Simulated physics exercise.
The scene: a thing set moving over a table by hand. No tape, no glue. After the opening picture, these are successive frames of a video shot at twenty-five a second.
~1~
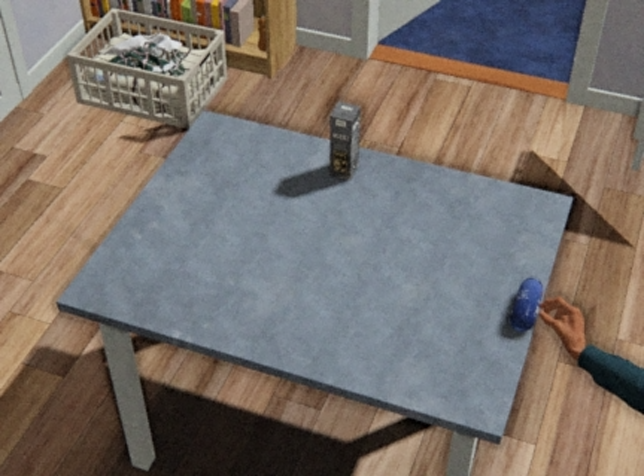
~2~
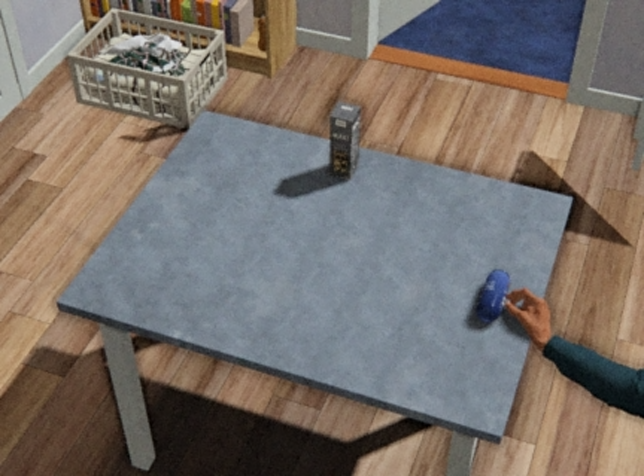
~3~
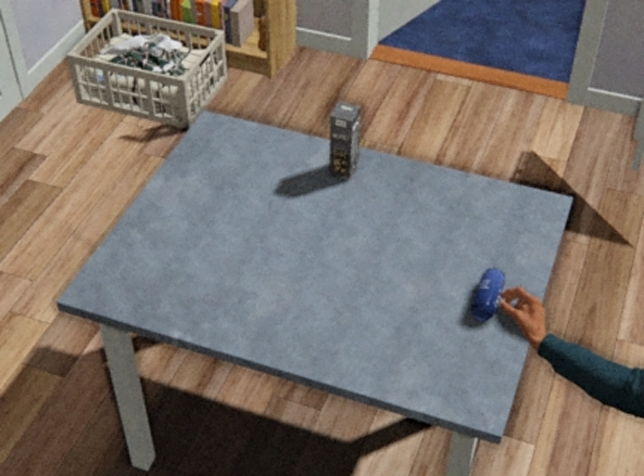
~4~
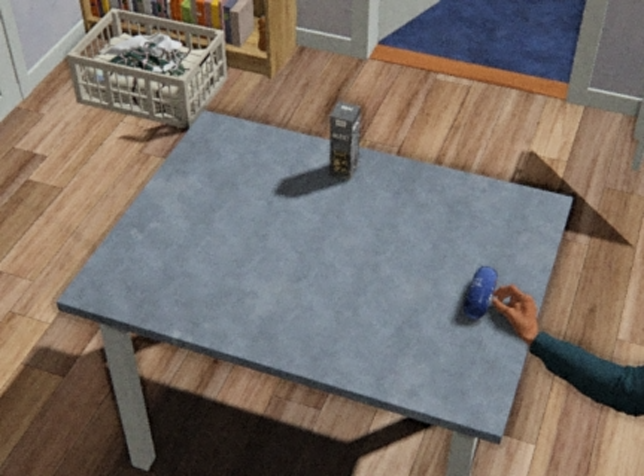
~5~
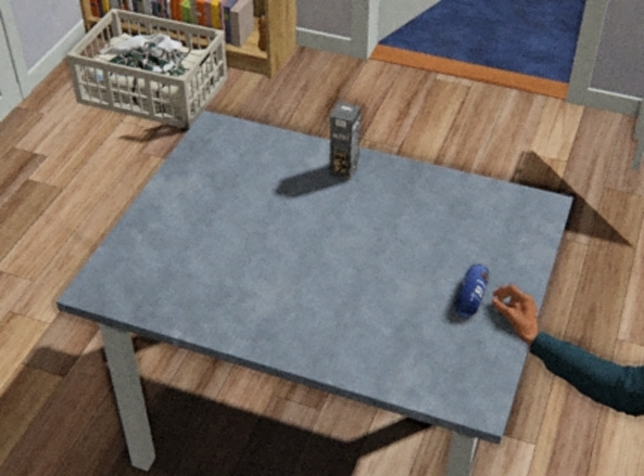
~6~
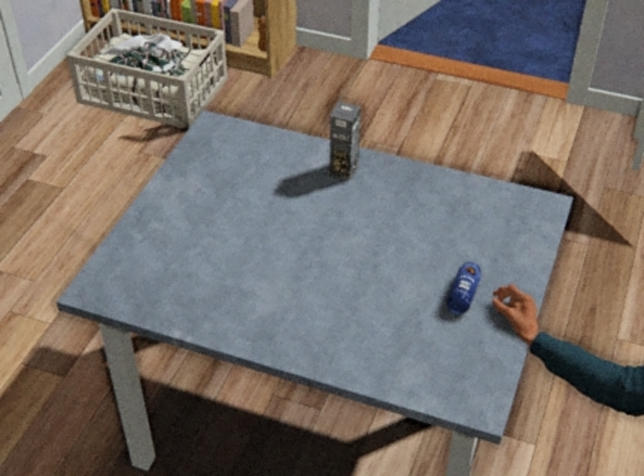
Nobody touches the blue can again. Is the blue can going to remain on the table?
The blue can remains on top.
Then, 0.20 s after the last picture, blue can rolled well along near (427, 279).
Then, 0.40 s after the last picture, blue can rolled well along near (394, 270).
Then, 0.70 s after the last picture, blue can rolled well along near (354, 259).
Then, 1.10 s after the last picture, blue can rolled well along near (319, 250).
At rest, moved from the start, blue can. Seen from the same camera at the end, blue can near (299, 244).
